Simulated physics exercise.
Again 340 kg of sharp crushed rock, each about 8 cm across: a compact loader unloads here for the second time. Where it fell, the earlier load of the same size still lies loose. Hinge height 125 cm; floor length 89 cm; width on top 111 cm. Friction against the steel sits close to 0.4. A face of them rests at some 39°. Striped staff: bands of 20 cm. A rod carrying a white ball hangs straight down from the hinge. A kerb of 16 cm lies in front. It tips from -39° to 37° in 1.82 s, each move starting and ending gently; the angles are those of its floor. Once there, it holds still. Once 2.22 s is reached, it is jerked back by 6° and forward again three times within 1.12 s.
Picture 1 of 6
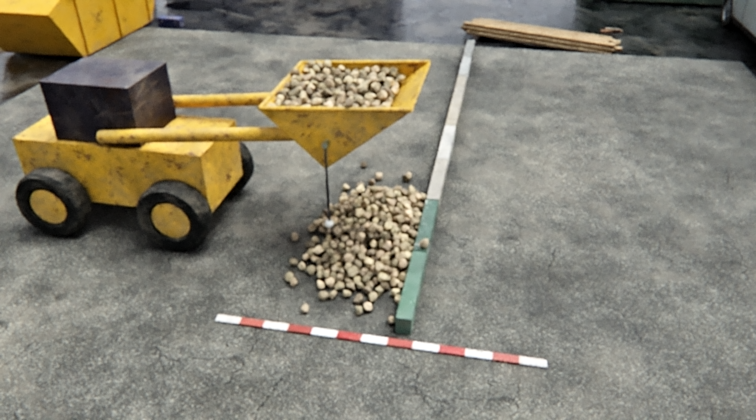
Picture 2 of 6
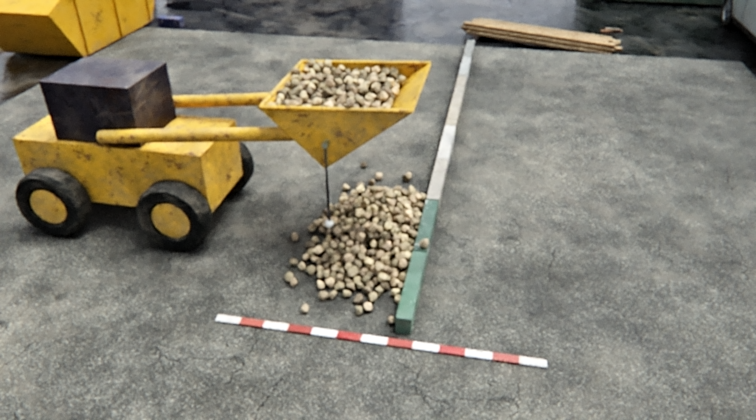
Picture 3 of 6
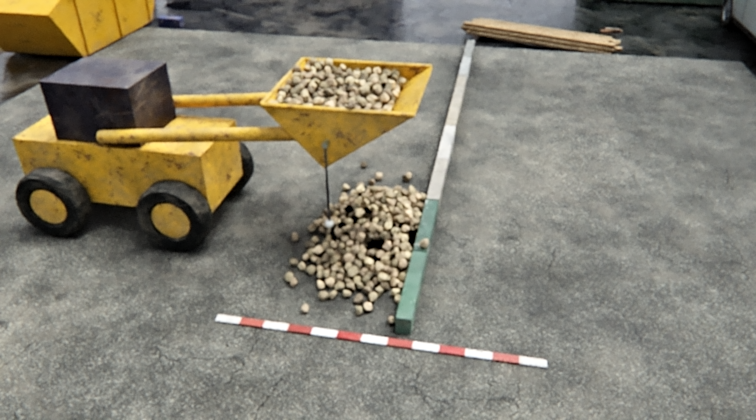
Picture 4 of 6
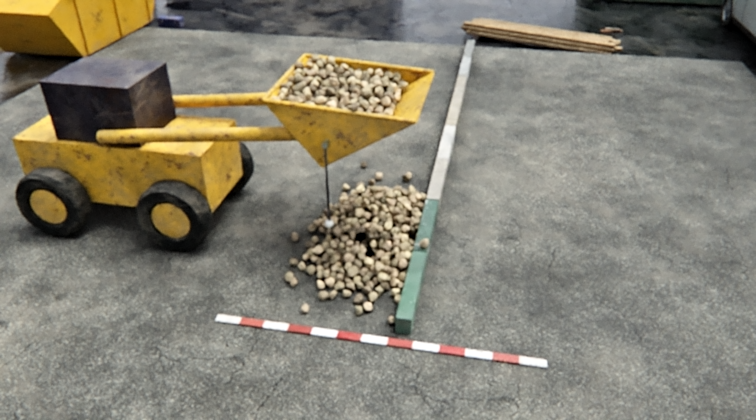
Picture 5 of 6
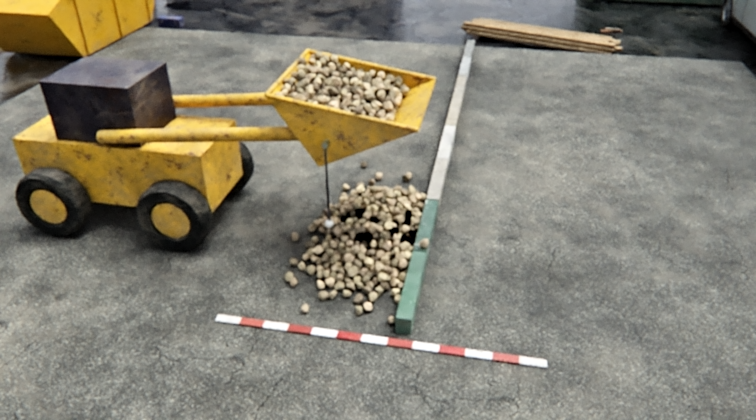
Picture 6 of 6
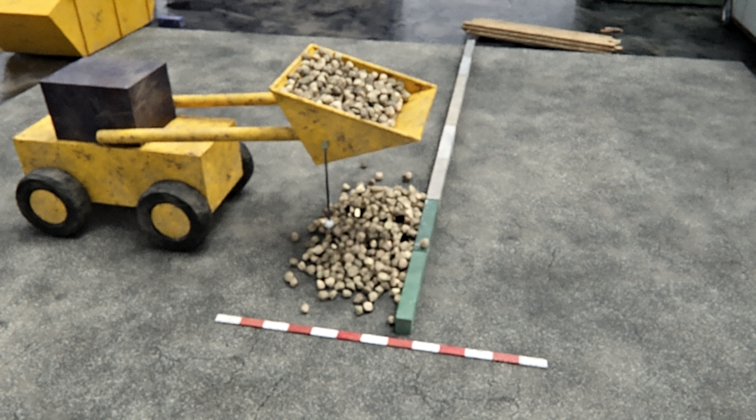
In the video, a yellow wheeled loader at left holds a bucket of small stones above a loose stone pile beside a green and grey kerb; the bucket gradually tilts, its right lip lowering slightly while the loader stays still.
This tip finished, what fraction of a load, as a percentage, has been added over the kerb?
About 80 per cent of a load.
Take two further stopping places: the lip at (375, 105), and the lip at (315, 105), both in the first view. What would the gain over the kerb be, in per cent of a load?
Some 35 percent, and then 0 percent.
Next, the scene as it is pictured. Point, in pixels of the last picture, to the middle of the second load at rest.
Their centre rests close to (459, 233).
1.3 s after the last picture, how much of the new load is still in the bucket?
Estimate: 45 % remaining inside, roughly.
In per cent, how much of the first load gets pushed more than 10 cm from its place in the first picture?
Close to 0 in a hundred of them.
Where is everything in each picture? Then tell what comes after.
Lip at (411, 110), floor tilted -39°, highest stones at (345, 75). The earlier load is highest near (370, 218), 25 cm above ground level, 100 % on this side of the kerb, in the first frame.
The bucket is at -38°, its lip at (412, 112); the top of the load is at (339, 74), in the second frame.
Lip at (414, 116), floor tilted -35°, highest stones at (319, 72), in the third frame.
The bucket is at -31°, its lip at (416, 122); the top of the load is at (314, 68), in the fourth frame.
The bucket is at -26°, its lip at (418, 130); the top of the load is at (313, 64), in the fifth frame.
The bucket is at -20°, its lip at (419, 140); the top of the load is at (314, 61), in the sixth frame.
Then, 0.8 s after the last picture the floor is at 25°; in per cent of one load, 100 in the bucket, 100 on this side of the kerb; the foremost stones are at (412, 249).
Then, 1.3 s after the last picture the floor is at 37°; in per cent of one load, 46 in the bucket, 139 on this side of the kerb, 14 over the kerb; the foremost stones are at (462, 239).
Then, 3.2 s after the last picture the floor is at 37°; in per cent of one load, 0 in the bucket, 120 on this side of the kerb, 80 over the kerb; the foremost stones are at (564, 230).
Then, 5.9 s after the last picture the floor is at 37°; in per cent of one load, 0 in the bucket, 120 on this side of the kerb, 80 over the kerb; the foremost stones are at (564, 230). Net gain over the kerb, 80.
